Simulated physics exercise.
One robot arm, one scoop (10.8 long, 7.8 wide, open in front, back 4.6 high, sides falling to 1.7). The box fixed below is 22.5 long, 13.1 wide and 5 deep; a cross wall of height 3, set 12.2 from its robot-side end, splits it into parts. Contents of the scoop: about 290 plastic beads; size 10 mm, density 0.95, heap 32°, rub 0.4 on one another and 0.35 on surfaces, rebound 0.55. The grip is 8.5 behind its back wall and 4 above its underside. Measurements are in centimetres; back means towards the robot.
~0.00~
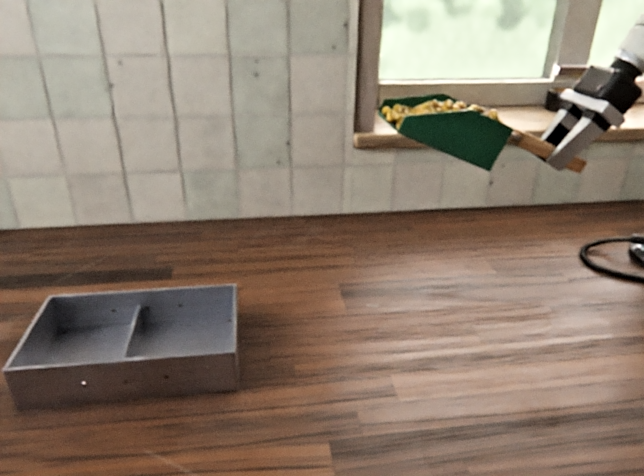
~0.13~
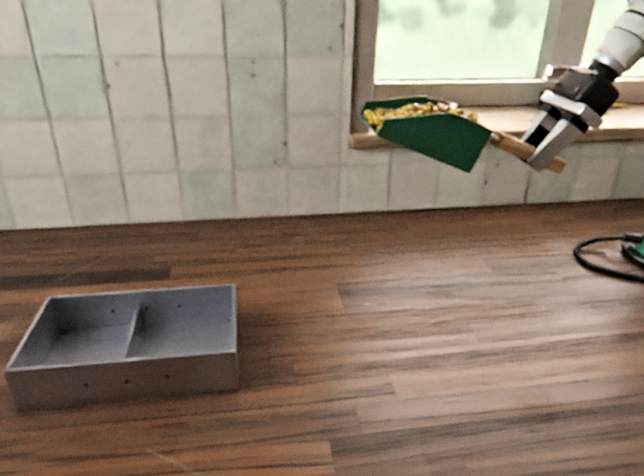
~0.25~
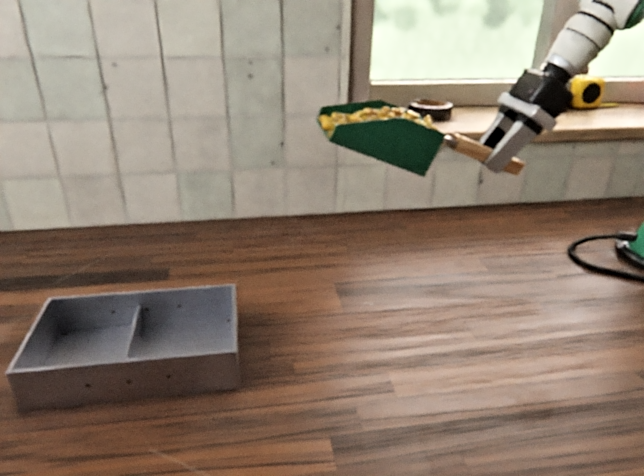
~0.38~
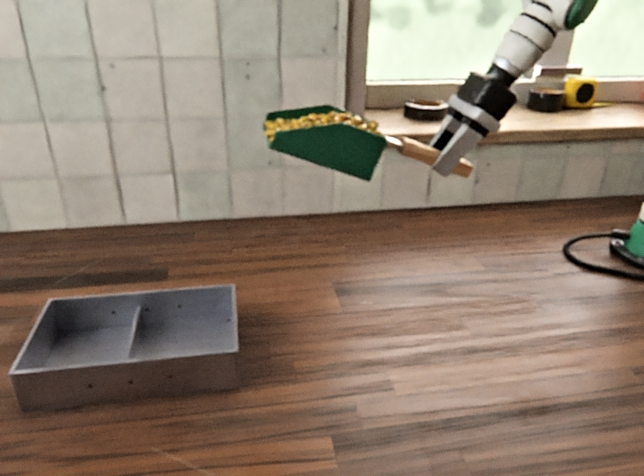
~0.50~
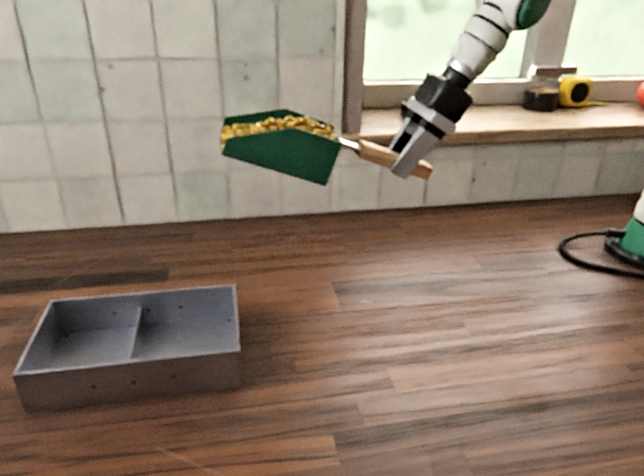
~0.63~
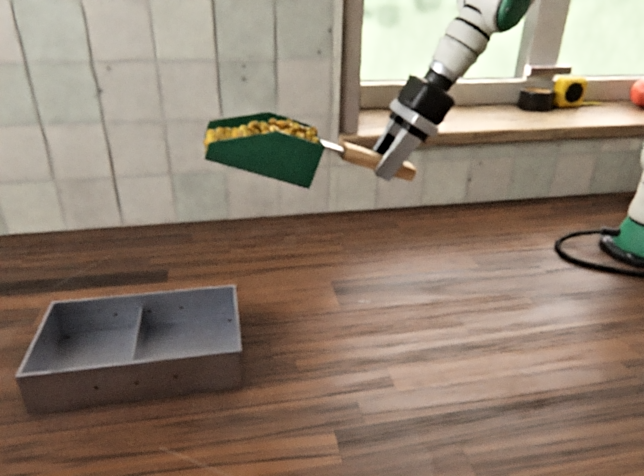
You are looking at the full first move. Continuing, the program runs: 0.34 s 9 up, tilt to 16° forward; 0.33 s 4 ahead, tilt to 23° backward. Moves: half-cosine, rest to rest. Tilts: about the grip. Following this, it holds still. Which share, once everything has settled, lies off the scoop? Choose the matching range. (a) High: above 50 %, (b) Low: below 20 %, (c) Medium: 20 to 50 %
Low: Below 20 % (b).
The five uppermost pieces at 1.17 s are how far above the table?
About 36 cm.
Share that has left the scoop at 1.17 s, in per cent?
Share out: Near 5 %.
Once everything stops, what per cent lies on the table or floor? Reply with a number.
Some 0 percent.
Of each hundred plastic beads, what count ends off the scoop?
I'd guess near 10 per cent.
By 0.90 s, tilted 12° forward, highest piece 31 above the table; 286 on the scoop, 1 in flight or on a rim.
By 1.17 s, tilted 9° backward, highest piece 36 above the table; 272 on the scoop, 7 in the robot-side part, 8 in flight or on a rim.
By 1.50 s, tilted 23° backward, highest piece 38 above the table; 265 on the scoop, 11 in the far-side part, 9 in the robot-side part, 2 in flight or on a rim.
By 2.55 s, tilted 23° backward, highest piece 38 above the table; 265 on the scoop, 11 in the robot-side part, 11 in the far-side part.
Final count, 265 on the scoop, 11 in the robot-side part, 11 in the far-side part. That is 8 % off the scoop.
